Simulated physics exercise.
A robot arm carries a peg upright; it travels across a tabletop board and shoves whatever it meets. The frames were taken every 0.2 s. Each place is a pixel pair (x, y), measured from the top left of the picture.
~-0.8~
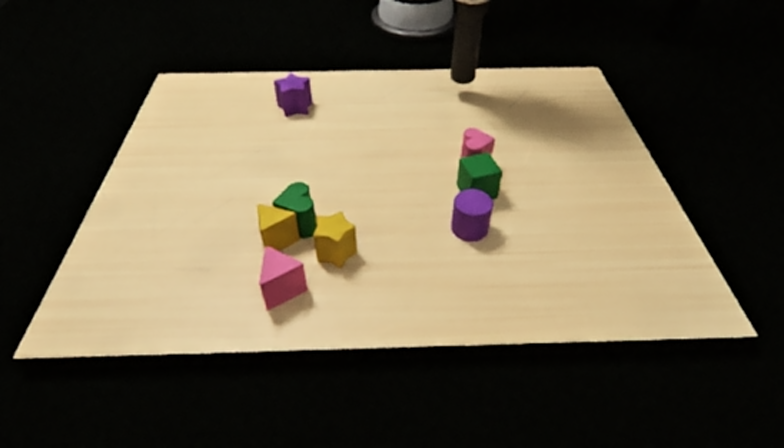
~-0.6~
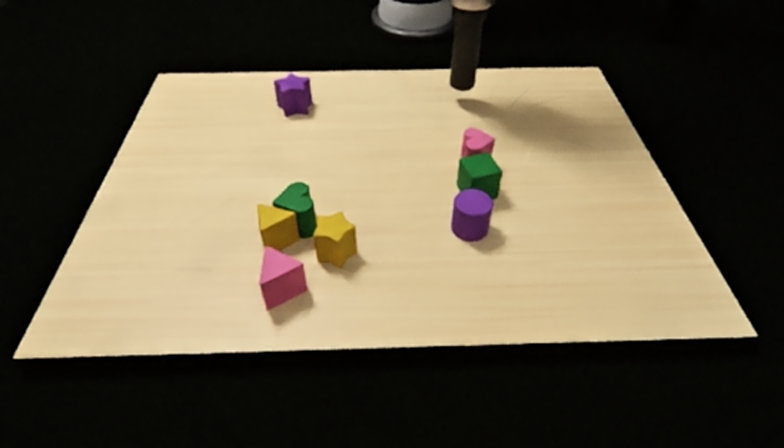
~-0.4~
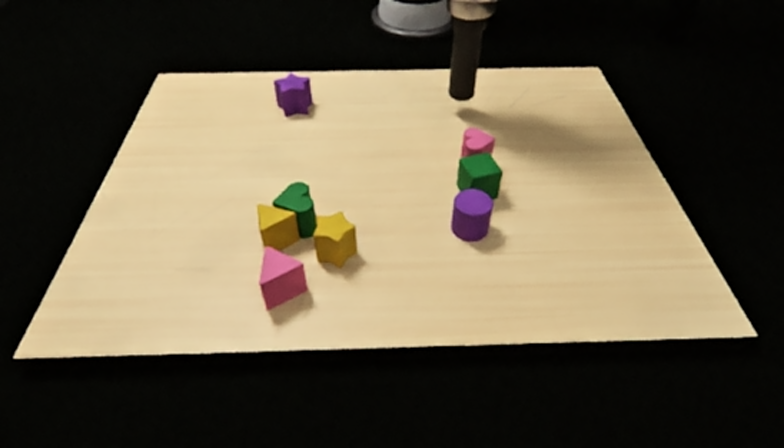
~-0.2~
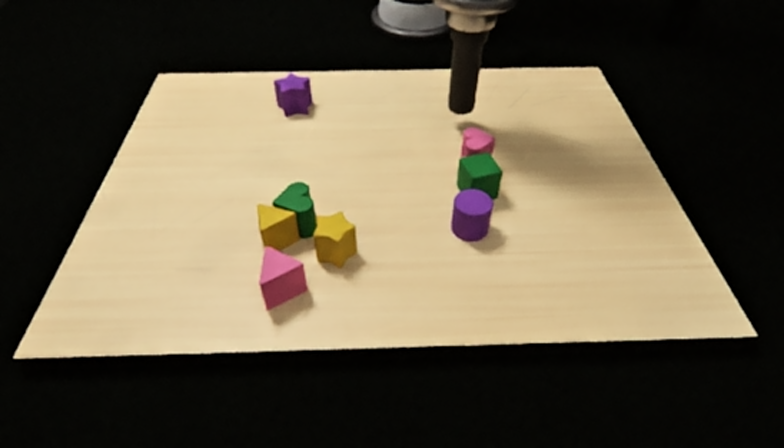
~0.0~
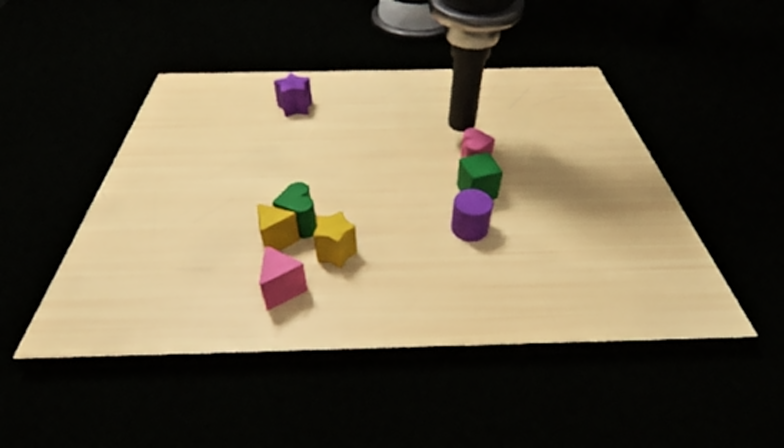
A dark cylindrical peg on a robot arm hangs over the far right part of a pale wooden board, seen from a raised, fixed view against black. A purple star sits far left, yellow, green and pink blocks cluster nearer left, and a pink heart, green cube and purple cylinder line up at right. The peg moves slowly nearer, closing on the heart, while the blocks stay still.
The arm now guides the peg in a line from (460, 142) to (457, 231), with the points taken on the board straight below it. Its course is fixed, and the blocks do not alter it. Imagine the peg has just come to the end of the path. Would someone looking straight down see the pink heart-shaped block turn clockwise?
Going by the path, no.
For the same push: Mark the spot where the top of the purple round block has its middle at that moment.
In the picture, it is at (484, 227).
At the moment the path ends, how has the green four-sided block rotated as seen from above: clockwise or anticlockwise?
Seen from above, its turn is clockwise.
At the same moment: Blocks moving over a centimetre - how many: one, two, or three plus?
Three or more get moved.
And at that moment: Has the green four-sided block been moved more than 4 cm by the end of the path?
I expect not.
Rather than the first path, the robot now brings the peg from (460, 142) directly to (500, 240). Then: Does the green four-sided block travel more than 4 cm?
In short: Yes.
What follows on the original path. One third of the way, peg at (461, 152); pink heart-shaped block at (491, 154), turned 60° anticlockwise; green four-sided block at (490, 175), turned 40° clockwise.
Two thirds of the way, peg at (461, 181); pink heart-shaped block at (496, 159), turned 95° anticlockwise; green four-sided block at (493, 181), turned 35° clockwise.
At the end, peg at (460, 214); purple round block at (484, 227); pink heart-shaped block at (496, 159), turned 95° anticlockwise; green four-sided block at (497, 184), turned 25° clockwise.
